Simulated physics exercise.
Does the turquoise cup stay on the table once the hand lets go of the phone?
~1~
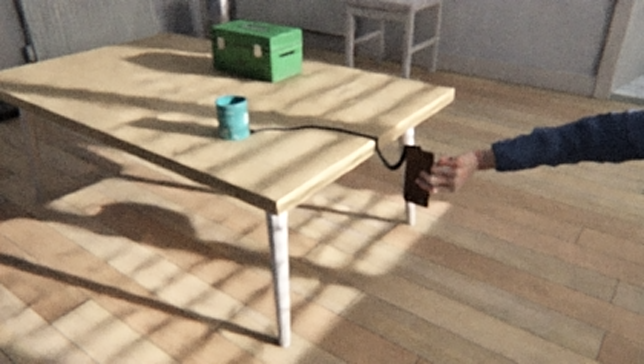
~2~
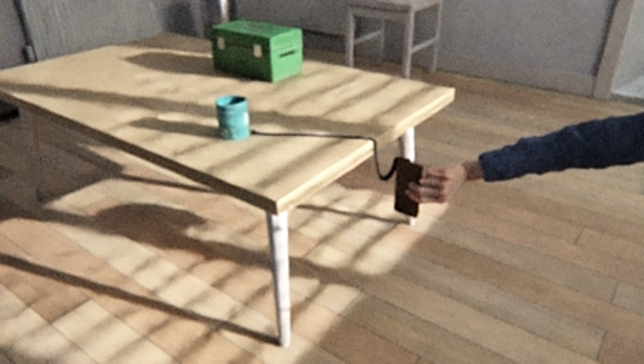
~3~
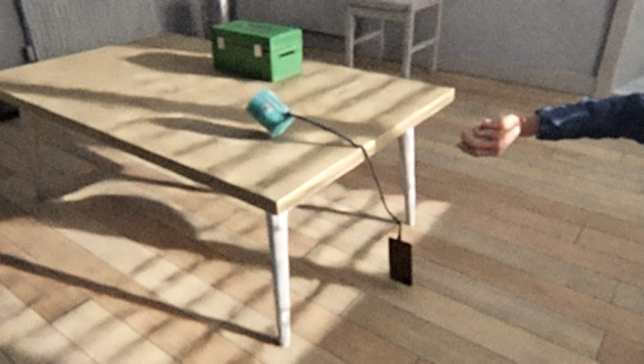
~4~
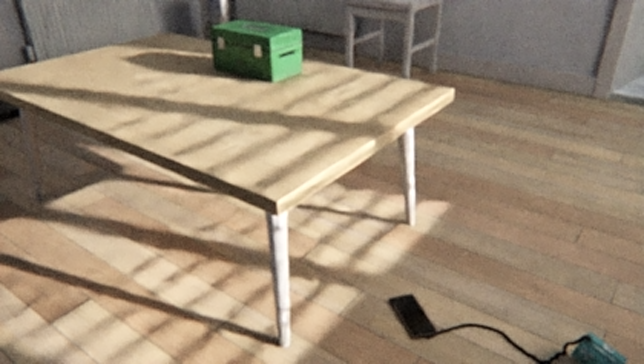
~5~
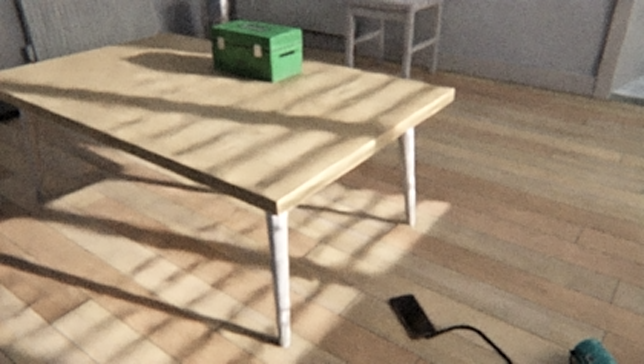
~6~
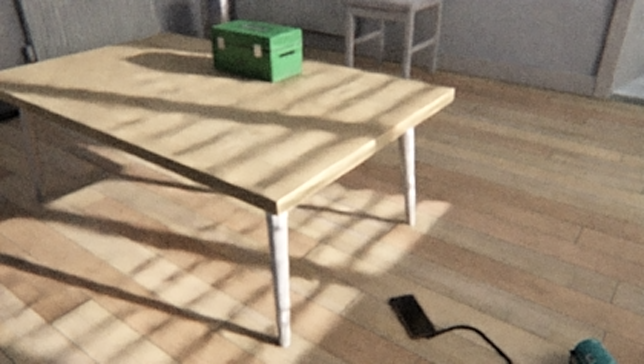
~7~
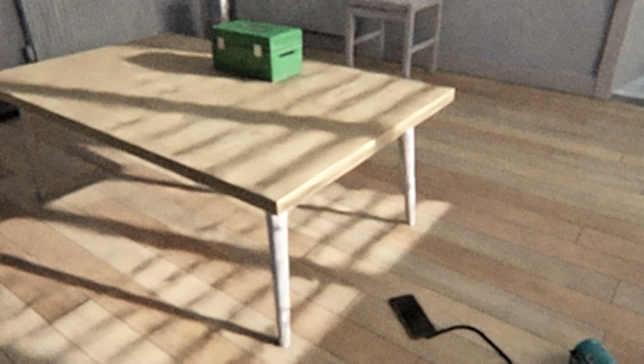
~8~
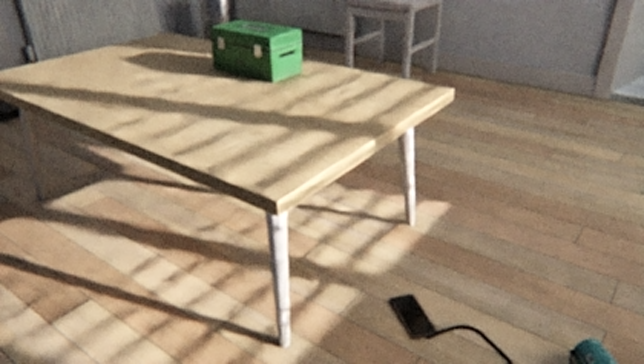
No, the cup is dragged off the table and ends up on the floor, where the phone has also landed.
